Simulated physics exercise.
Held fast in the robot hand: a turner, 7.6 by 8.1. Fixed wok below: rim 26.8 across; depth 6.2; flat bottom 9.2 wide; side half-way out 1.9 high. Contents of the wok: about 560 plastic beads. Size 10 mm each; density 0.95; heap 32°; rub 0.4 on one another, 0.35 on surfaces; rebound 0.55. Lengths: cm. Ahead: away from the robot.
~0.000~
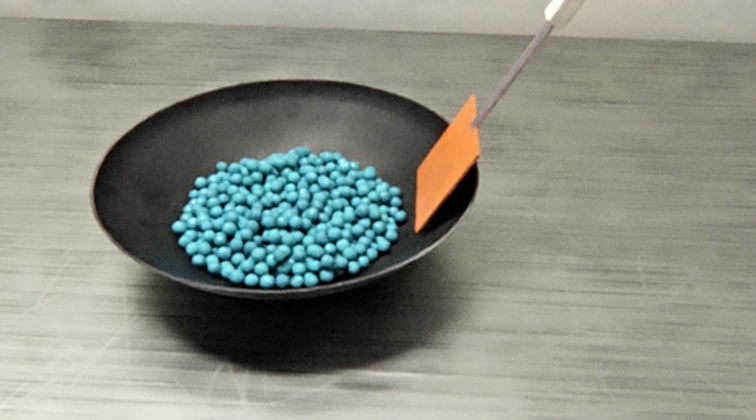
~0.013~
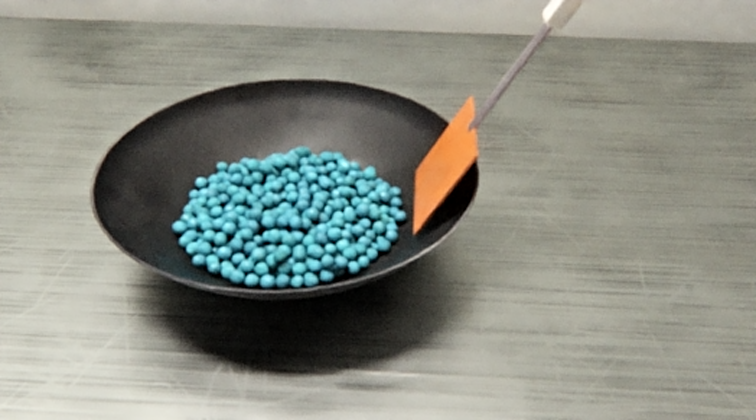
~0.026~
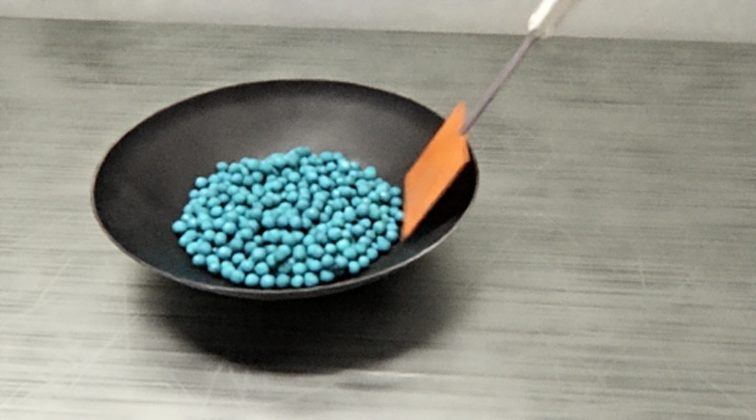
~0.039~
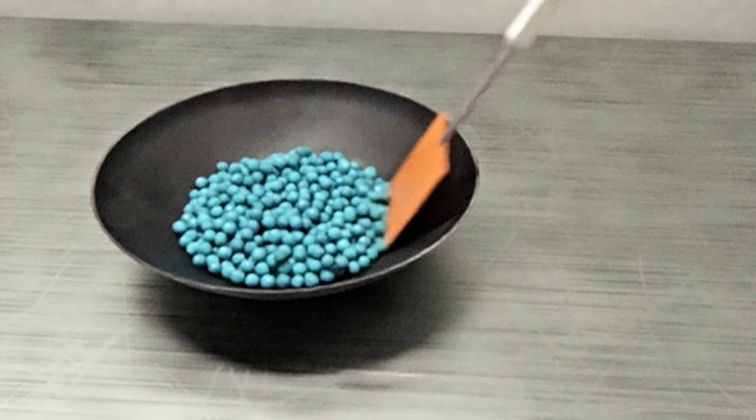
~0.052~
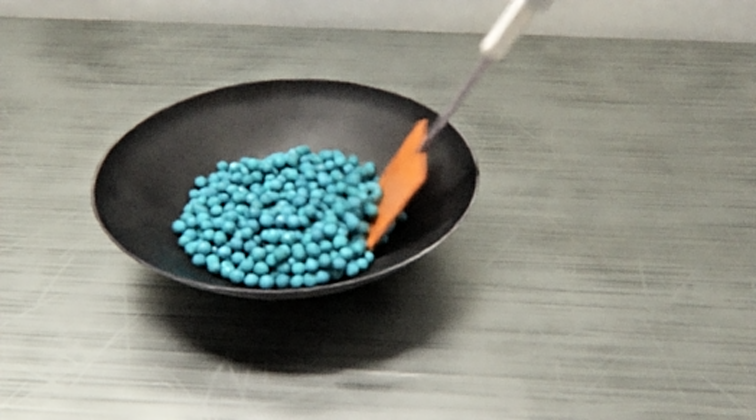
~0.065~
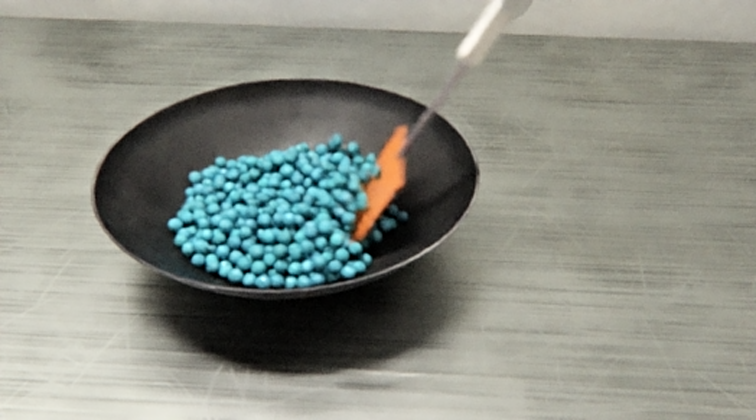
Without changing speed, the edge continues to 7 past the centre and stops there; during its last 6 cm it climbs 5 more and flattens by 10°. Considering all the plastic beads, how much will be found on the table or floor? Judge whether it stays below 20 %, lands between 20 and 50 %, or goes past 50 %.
It lands between 20 and 50 %.
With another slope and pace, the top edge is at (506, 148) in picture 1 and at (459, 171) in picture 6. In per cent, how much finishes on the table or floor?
It comes to something like 10 %, give or take.
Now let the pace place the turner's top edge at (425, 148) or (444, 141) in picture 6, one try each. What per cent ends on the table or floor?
Roughly 10 and 5 percent.
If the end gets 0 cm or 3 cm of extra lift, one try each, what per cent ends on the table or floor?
20 and 30 per cent.
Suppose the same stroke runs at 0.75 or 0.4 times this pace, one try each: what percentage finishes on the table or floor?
15 and 0 %.
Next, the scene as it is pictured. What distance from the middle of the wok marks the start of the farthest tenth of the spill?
It comes to about 95 cm.
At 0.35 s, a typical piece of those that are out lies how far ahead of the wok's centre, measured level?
Distance ahead of centre: Approx. 26 cm.
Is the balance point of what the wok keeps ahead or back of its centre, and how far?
I'd put it at roughly 3.0 cm toward the front.
By 0.10 s, sloping 61°, highest piece 9 above the table; 561 in the wok.
By 0.13 s, sloping 58°, highest piece 12 above the table; 560 in the wok, 1 on the blade or in flight.
By 0.35 s, sloping 51°, highest piece 17 above the table; 416 in the wok, 53 on the table or floor, 92 on the blade or in flight.
By 1.40 s, sloping 51°, highest piece 5 above the table; 416 in the wok, 145 on the table or floor.
Final count, 416 in the wok, 145 on the table or floor. That is 26 % on the table or floor.
